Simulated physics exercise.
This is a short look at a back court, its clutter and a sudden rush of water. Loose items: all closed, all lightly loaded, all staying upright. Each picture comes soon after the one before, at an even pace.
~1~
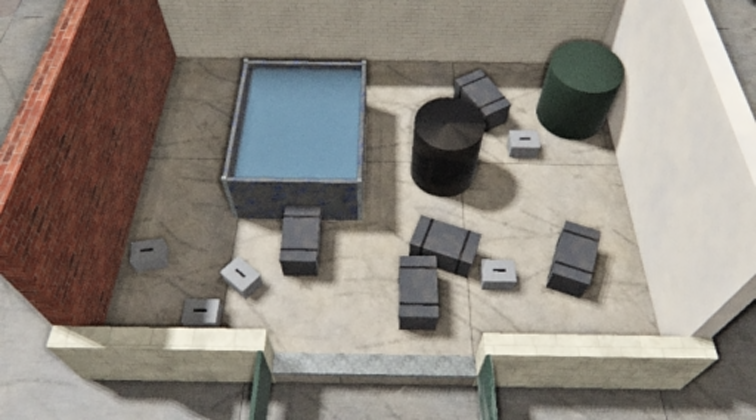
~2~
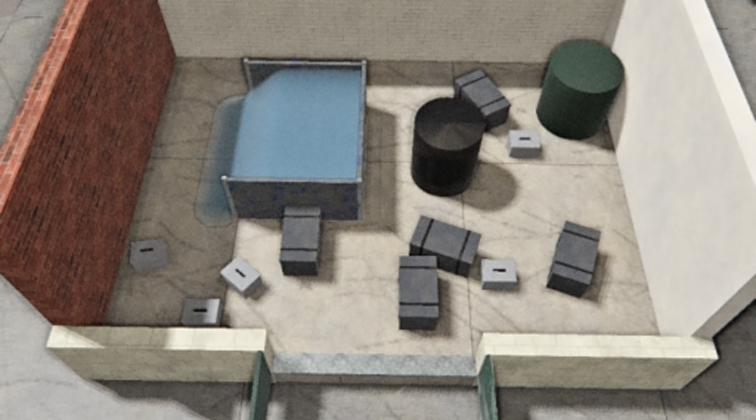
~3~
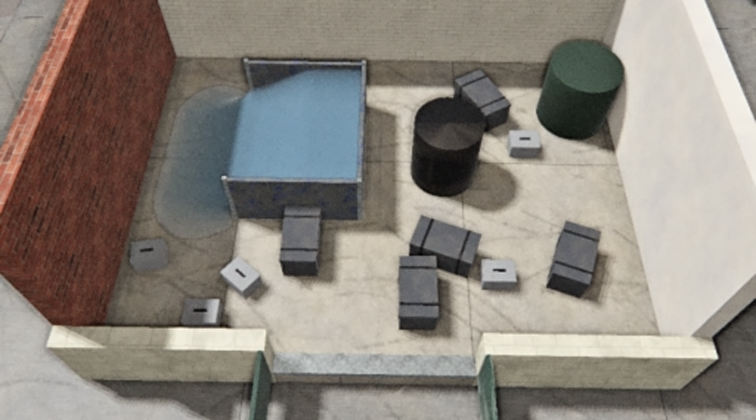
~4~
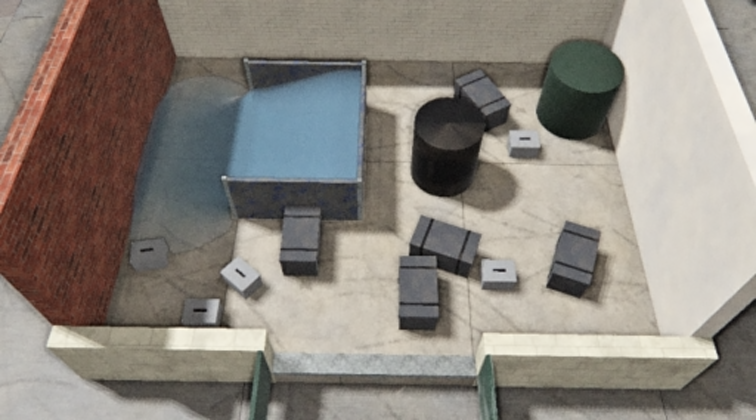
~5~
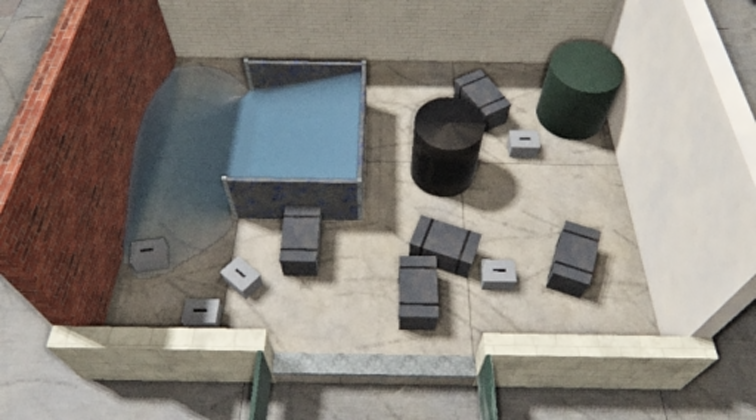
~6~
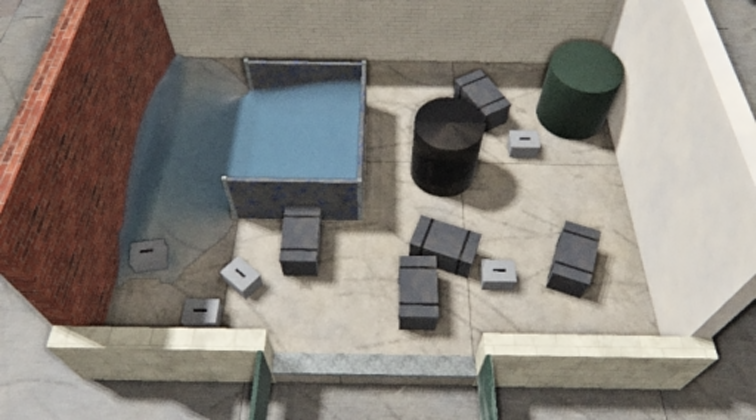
Water pouring from the left side of a raised tank and spreading to a red brick wall, while the scattered dark boxes stay still.
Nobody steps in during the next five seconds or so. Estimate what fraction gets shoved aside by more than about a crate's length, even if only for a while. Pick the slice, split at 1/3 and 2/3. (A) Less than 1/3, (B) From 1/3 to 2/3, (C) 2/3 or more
(C) 2/3 or more.
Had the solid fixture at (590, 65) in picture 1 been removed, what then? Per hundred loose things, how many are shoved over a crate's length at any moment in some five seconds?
Estimate: Close to 90 %.
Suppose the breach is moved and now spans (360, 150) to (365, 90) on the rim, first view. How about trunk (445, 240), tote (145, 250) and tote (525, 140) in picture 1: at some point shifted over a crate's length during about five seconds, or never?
Well, in order they come out as over the mark, below the mark and over the mark.
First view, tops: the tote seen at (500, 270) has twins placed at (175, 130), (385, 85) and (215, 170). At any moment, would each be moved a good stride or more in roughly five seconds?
Results - 1: Ends up far away; 2: Ends up far away; 3: Ends up far away.
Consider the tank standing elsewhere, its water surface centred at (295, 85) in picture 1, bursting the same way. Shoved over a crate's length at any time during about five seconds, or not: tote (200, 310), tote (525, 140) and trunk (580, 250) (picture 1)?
Object by object, in turn: Travelled a good distance, lingered near its place, lingered near its place.
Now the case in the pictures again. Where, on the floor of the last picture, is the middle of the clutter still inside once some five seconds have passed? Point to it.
Roughly at (544, 238).
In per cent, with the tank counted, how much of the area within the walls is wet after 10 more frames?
My estimate is about 45 per cent.
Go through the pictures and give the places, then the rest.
A tote at (147, 250), on the bottom; a trunk at (446, 239), on the bottom; 0 of 10 have shifted, in the first frame.
A tote at (147, 250) rests on the ground; a trunk at (446, 239), on the bottom; 0 of 10 have shifted, in the second frame.
A tote at (147, 250) rests on the ground; a trunk at (446, 239) rests on the ground; 0 of 10 have shifted, in the third frame.
A tote at (147, 250), on the bottom; a trunk at (446, 239), on the bottom; 0 of 10 have shifted, in the fourth frame.
A tote at (147, 250), on the bottom; a trunk at (446, 239), on the bottom; 0 of 10 have shifted, in the fifth frame.
A tote at (147, 251), on the bottom; a trunk at (446, 239) rests on the ground; 0 of 10 have shifted, in the sixth frame.
A moment on, 0 of 10 are well off their spots; 0 afloat.
Next, 2 of 10 are well off their spots; 1 afloat.
Later, 6 of 10 are well off their spots; 1 afloat.
In the end, 10 of 10 are well off their spots, and 10 have been at some point; 5 afloat.
